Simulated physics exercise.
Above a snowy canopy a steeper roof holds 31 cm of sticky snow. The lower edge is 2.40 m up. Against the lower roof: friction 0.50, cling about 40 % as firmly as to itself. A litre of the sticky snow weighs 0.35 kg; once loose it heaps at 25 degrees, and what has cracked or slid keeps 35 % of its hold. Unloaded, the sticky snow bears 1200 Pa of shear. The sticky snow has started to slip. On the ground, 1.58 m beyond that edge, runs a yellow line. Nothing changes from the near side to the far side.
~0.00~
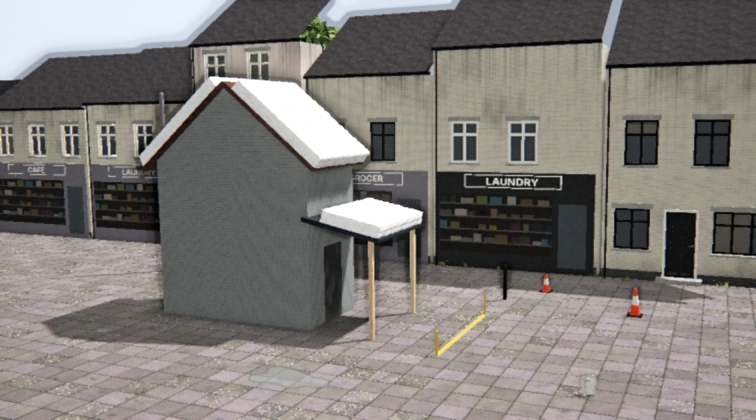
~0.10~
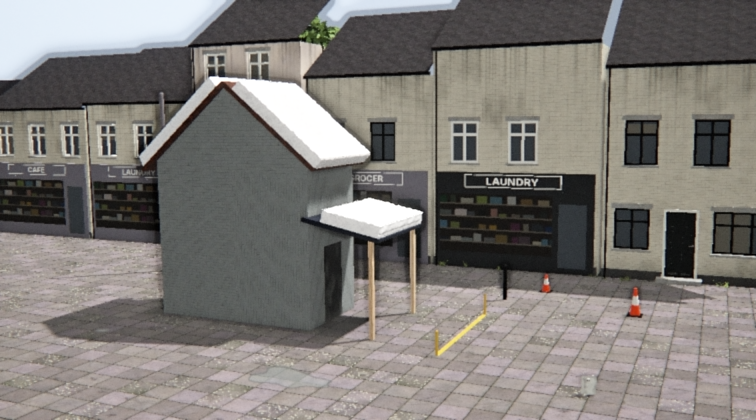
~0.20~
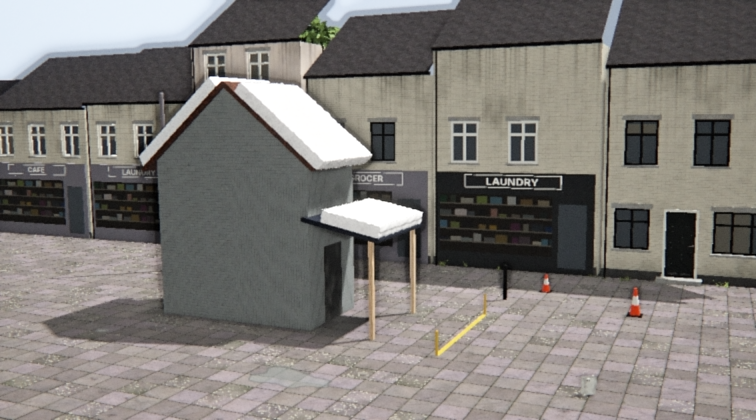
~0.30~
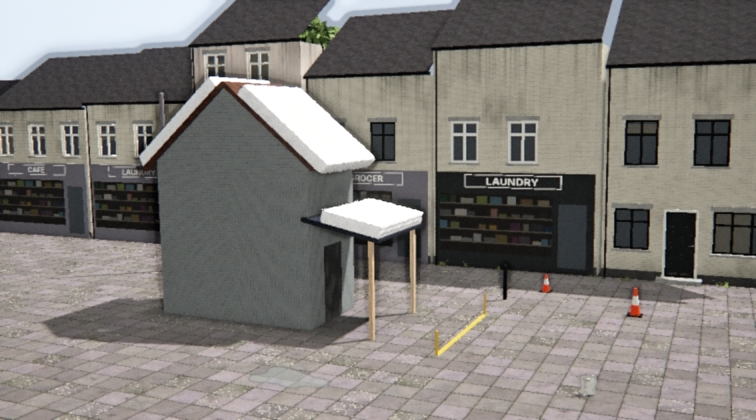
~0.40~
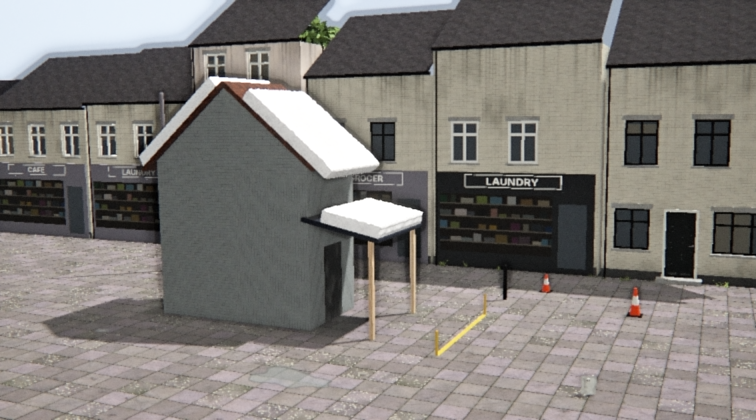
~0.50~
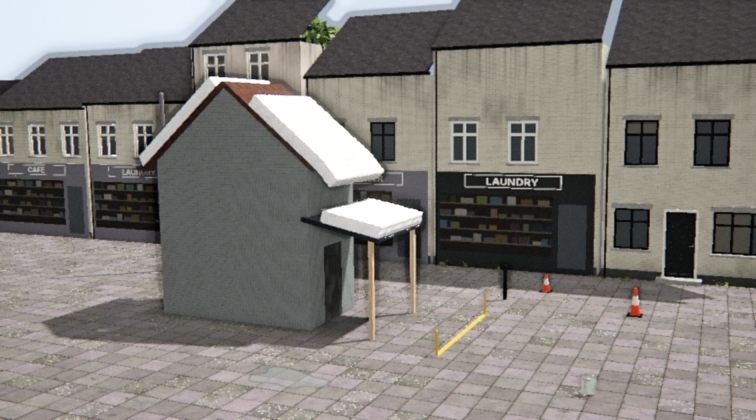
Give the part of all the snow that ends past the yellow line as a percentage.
Close to 34 per cent.
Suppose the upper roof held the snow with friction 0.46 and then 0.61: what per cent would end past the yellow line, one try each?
In that order: 12 %, 0 %.
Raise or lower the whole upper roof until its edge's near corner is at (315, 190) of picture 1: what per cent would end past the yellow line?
Then about 7 %.
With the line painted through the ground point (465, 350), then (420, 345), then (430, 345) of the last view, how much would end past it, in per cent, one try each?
In turn about 25 %, 50 %, 40 %.
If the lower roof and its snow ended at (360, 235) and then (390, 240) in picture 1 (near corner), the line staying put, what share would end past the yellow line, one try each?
In that order: 45 %, 30 %.
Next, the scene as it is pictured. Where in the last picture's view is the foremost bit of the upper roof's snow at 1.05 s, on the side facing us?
Near (384, 220).
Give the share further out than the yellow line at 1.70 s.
Some 16 per cent.
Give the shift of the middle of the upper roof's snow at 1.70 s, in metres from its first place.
About 4.8 m.
By 1.05 s, none is below the lower edge and 0 % is past the line.
By 1.70 s, 47 % is below the lower edge and 16 % is past the line.
By 2.35 s, 61 % is below the lower edge and 34 % is past the line.
By 3.00 s, 61 % is below the lower edge and 34 % is past the line.
By 3.10 s, at the end, 61 % is below the lower edge and 34 % is past the line.
